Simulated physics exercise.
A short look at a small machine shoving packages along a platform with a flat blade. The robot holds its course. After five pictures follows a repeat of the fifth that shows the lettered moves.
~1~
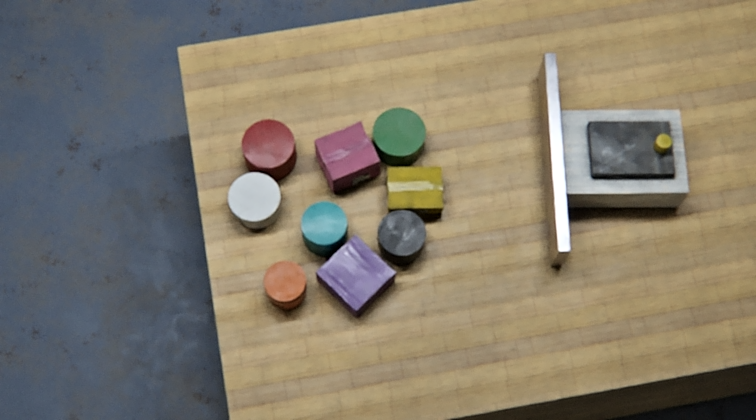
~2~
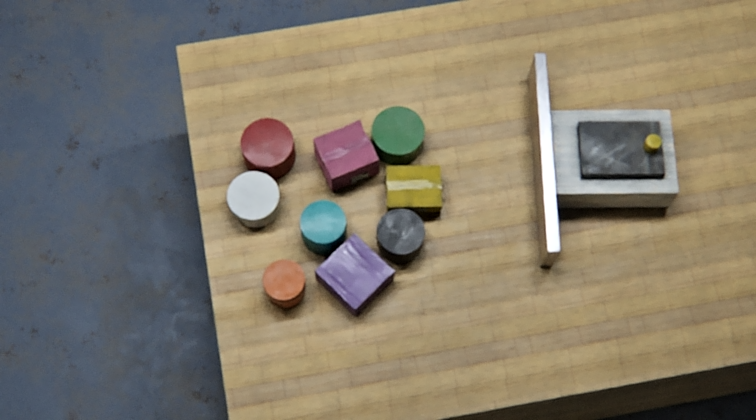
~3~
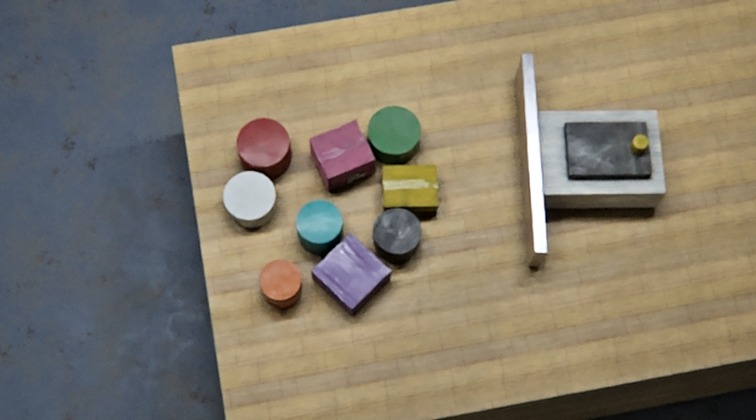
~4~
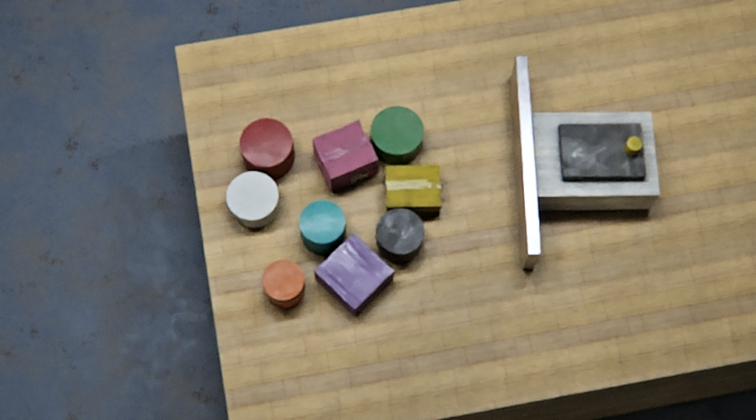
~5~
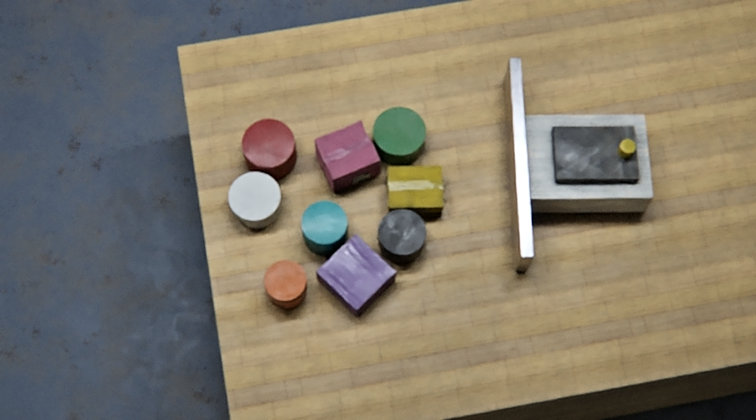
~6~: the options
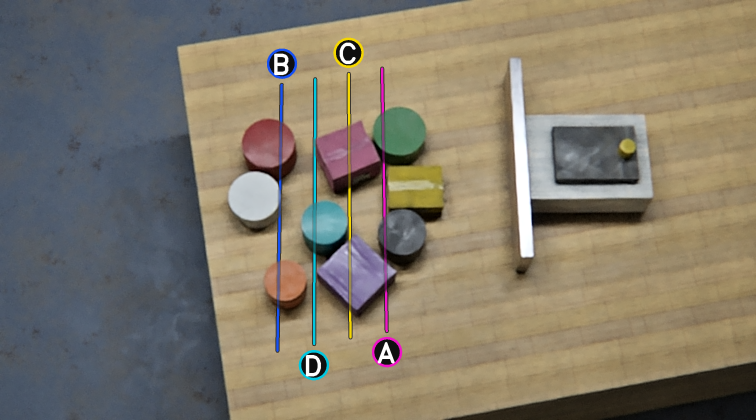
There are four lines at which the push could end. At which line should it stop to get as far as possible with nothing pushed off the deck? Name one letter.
No farther than D.
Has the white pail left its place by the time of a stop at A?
By then, no.
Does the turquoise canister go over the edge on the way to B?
By then, yes.
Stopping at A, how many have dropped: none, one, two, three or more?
The count is none.
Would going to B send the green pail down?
No.
On the marked copy, A at (384, 194); B at (280, 212); C at (350, 200); D at (315, 206).
Taking D. A third of the way, robot (516, 166); white pail (256, 201); orange pail (286, 285).
Two thirds of the way, robot (442, 179); red canister (248, 147); turquoise canister (298, 241).
When it is over, robot (387, 188); orange pail (235, 293); white pail (224, 212); nothing has fallen.
As for the rest, A is safe but short; B drops the white pail, turquoise canister and orange pail; C is safe but short.
